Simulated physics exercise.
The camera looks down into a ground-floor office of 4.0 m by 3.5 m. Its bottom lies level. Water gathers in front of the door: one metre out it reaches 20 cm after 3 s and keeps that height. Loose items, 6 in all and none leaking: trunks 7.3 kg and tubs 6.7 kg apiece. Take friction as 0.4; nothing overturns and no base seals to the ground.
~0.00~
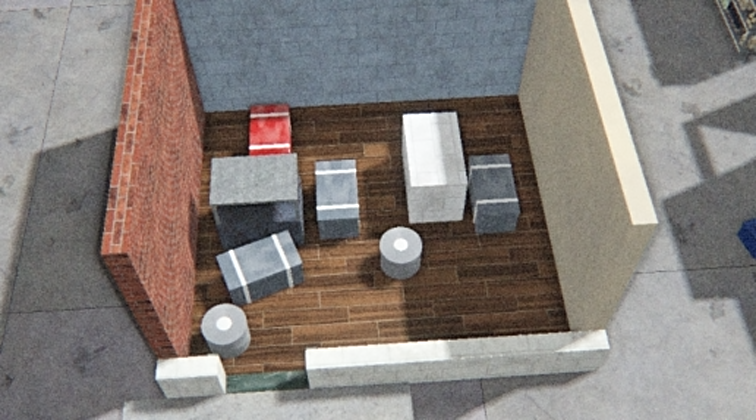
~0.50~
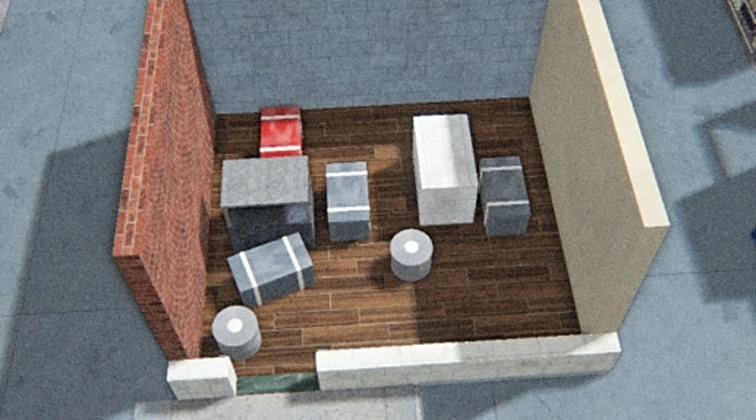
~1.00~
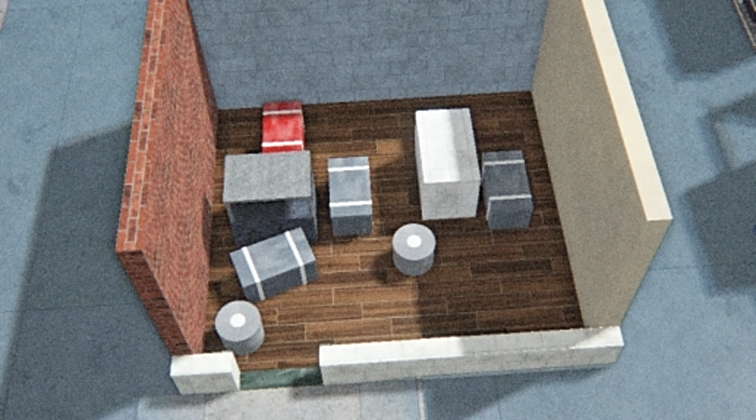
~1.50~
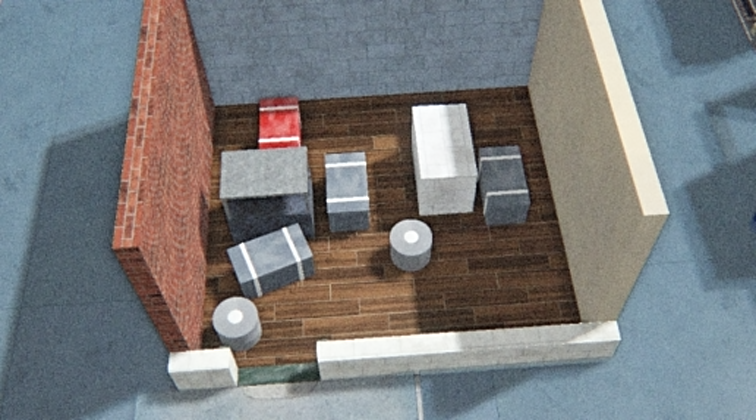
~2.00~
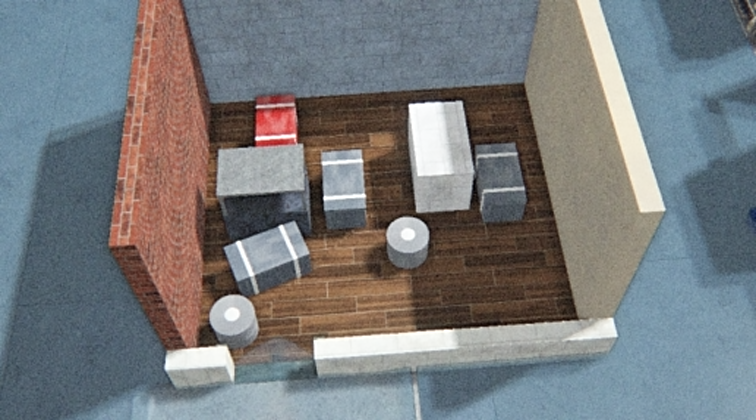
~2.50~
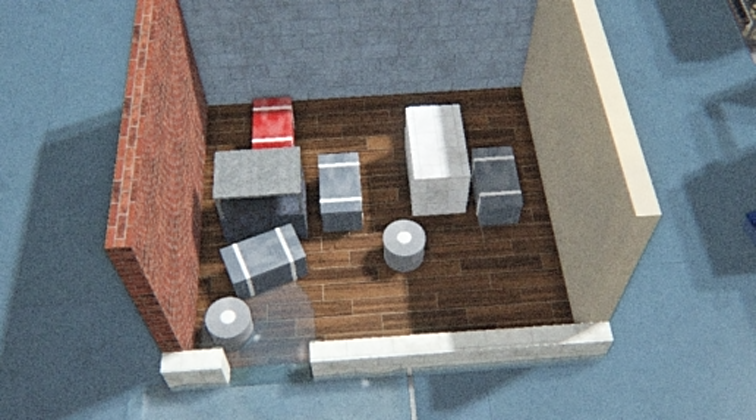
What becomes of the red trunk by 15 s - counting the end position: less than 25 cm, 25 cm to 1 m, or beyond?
The red trunk is nudged along.
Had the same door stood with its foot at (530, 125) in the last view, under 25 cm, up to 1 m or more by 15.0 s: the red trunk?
In that case the red trunk moves a short way.
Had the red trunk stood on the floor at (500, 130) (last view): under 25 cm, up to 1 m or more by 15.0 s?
It is nudged along.
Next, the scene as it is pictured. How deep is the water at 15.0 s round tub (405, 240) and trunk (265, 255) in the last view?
About 9 and 15 cm.
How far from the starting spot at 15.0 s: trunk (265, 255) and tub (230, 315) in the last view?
In that order: 40 cm, 300 cm.
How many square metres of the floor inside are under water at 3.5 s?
Roughly 3.0 m2.
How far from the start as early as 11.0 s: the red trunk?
Roughly 30 cm by then.
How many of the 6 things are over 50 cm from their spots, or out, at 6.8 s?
By then 2.
After 3.5 s the red trunk is near (272, 124), 0.0 m from its start, aground; 0 afloat.
After 6.8 s the red trunk is near (272, 123), 0.0 m from its start, aground; 3 afloat.
After 11.0 s the red trunk is near (248, 120), 0.3 m from its start, afloat; 6 afloat.
After 15.0 s the red trunk is near (239, 133), 0.4 m from its start, afloat; 6 afloat.
